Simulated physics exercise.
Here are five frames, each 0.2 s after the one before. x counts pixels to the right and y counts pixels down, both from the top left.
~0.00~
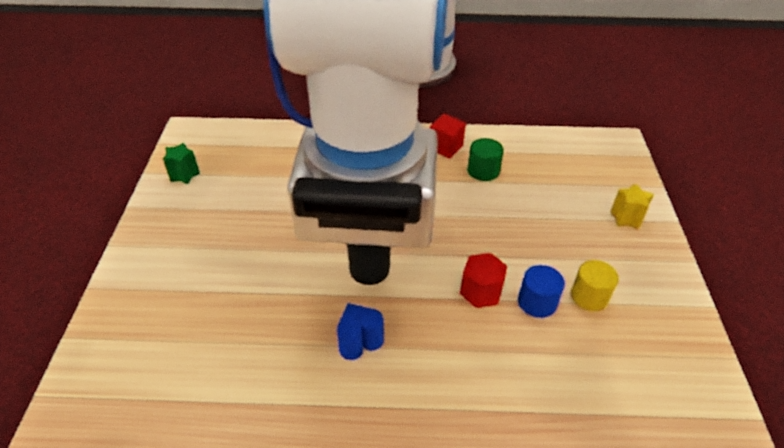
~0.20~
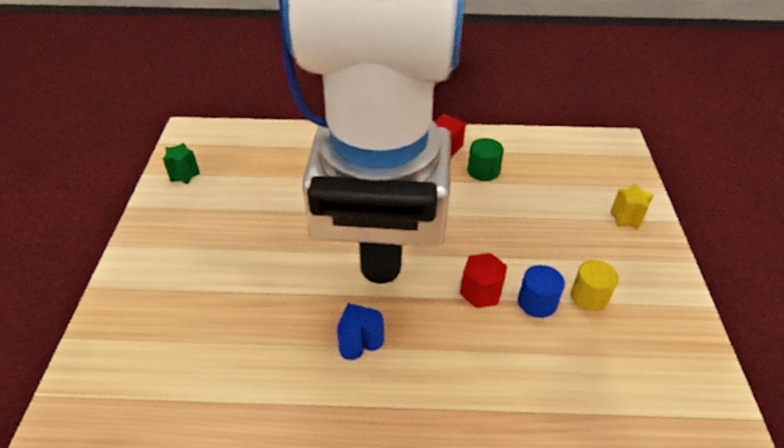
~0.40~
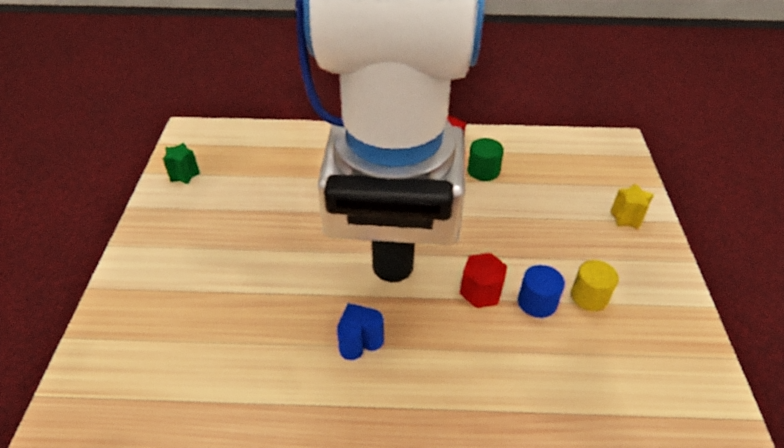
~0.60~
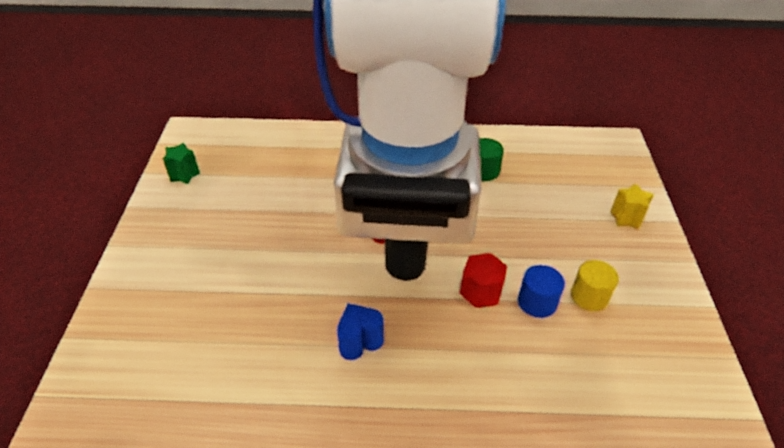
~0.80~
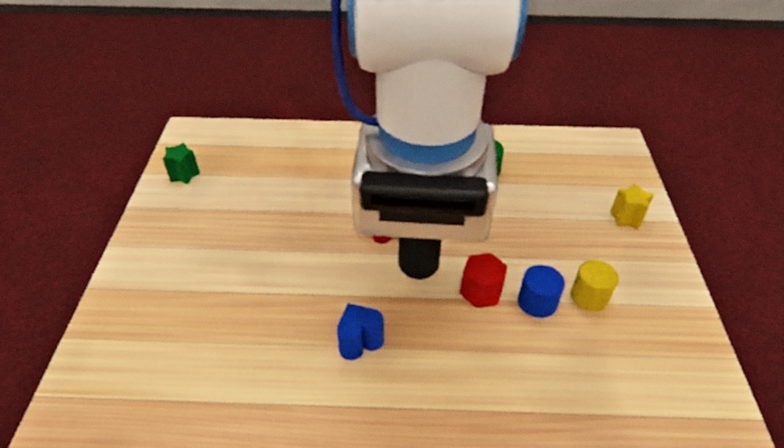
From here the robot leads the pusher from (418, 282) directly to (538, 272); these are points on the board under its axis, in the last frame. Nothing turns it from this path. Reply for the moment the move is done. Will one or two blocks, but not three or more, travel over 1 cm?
That would be a no.
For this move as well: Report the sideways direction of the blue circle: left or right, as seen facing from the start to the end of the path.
It slides rightward.
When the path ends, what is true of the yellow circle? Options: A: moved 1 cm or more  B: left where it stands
My answer is option A.
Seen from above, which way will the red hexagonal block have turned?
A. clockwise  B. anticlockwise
My answer is option A.
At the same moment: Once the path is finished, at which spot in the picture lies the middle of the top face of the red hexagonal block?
At (579, 274).
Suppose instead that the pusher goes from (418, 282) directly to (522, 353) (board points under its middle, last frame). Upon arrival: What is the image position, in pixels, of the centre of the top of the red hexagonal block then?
Around pixel (508, 275).
The first path, step by step. One third of the way, pusher at (461, 262); red hexagonal block at (501, 270), turned 10° clockwise.
Two thirds of the way, pusher at (502, 258); red hexagonal block at (542, 271), turned 30° clockwise; blue circle at (580, 292); yellow circle at (611, 276).
At the end, pusher at (543, 255); red heart-shaped block not moved; red hexagonal block at (579, 274), turned 60° clockwise; blue circle at (603, 306); yellow circle at (621, 279).
